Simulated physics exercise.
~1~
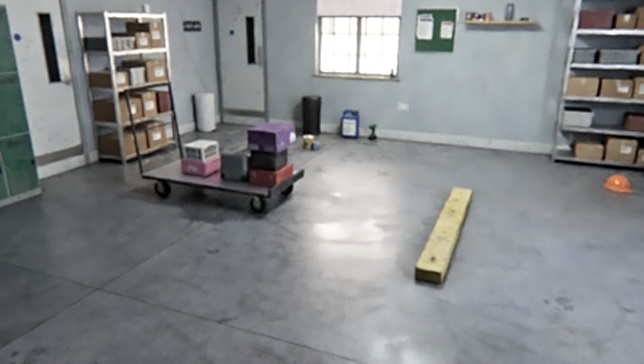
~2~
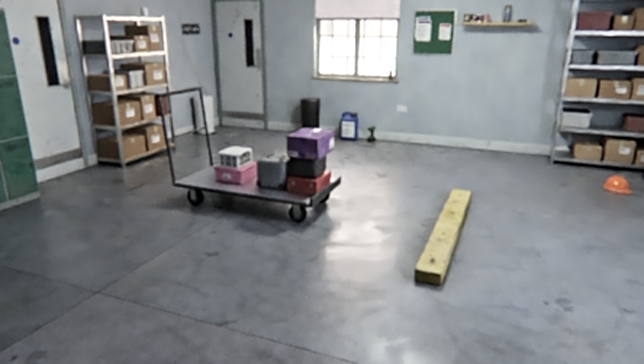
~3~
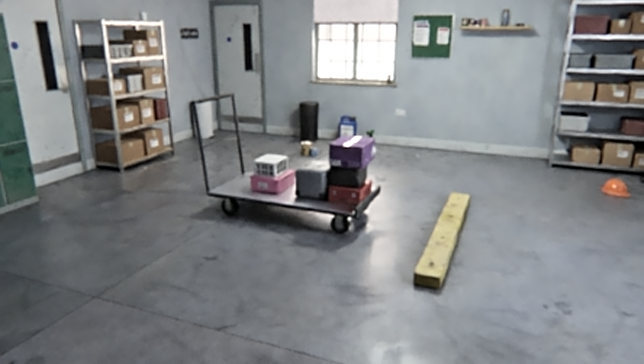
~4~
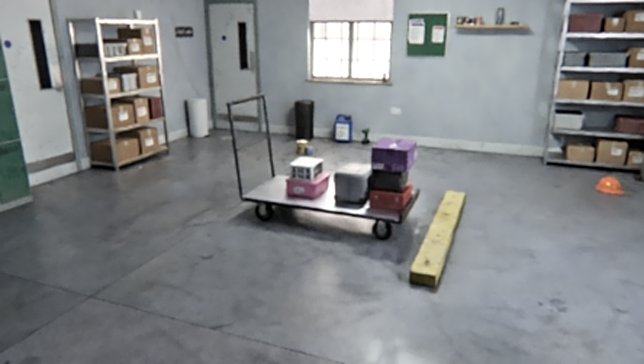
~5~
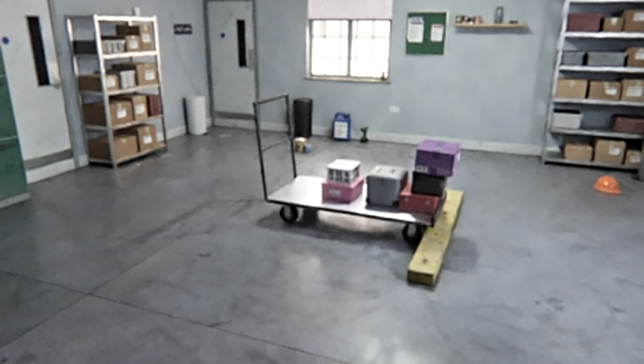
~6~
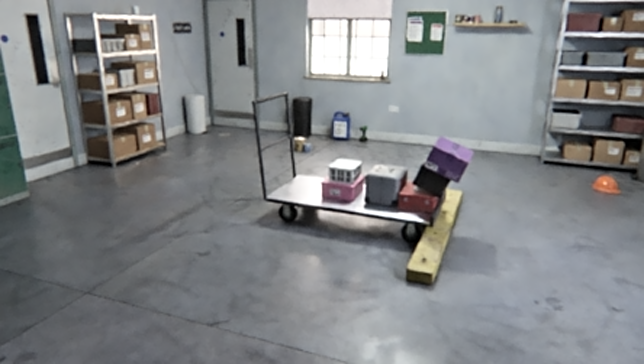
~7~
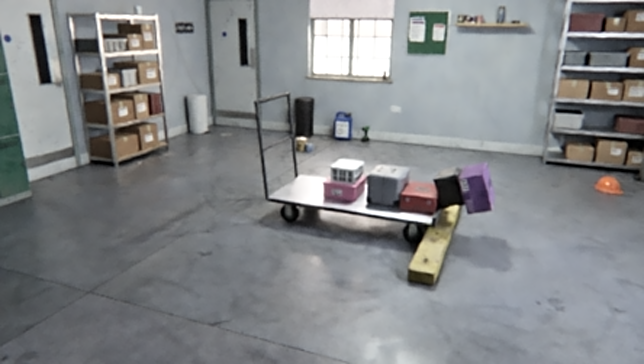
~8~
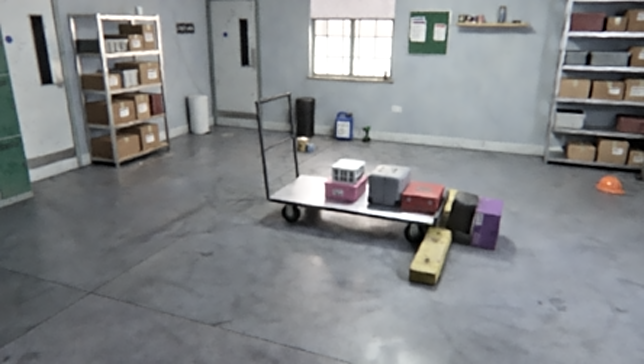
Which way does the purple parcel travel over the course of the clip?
The purple parcel travels to the right, first riding on the trolley and then tipping off its front edge past the kerb.
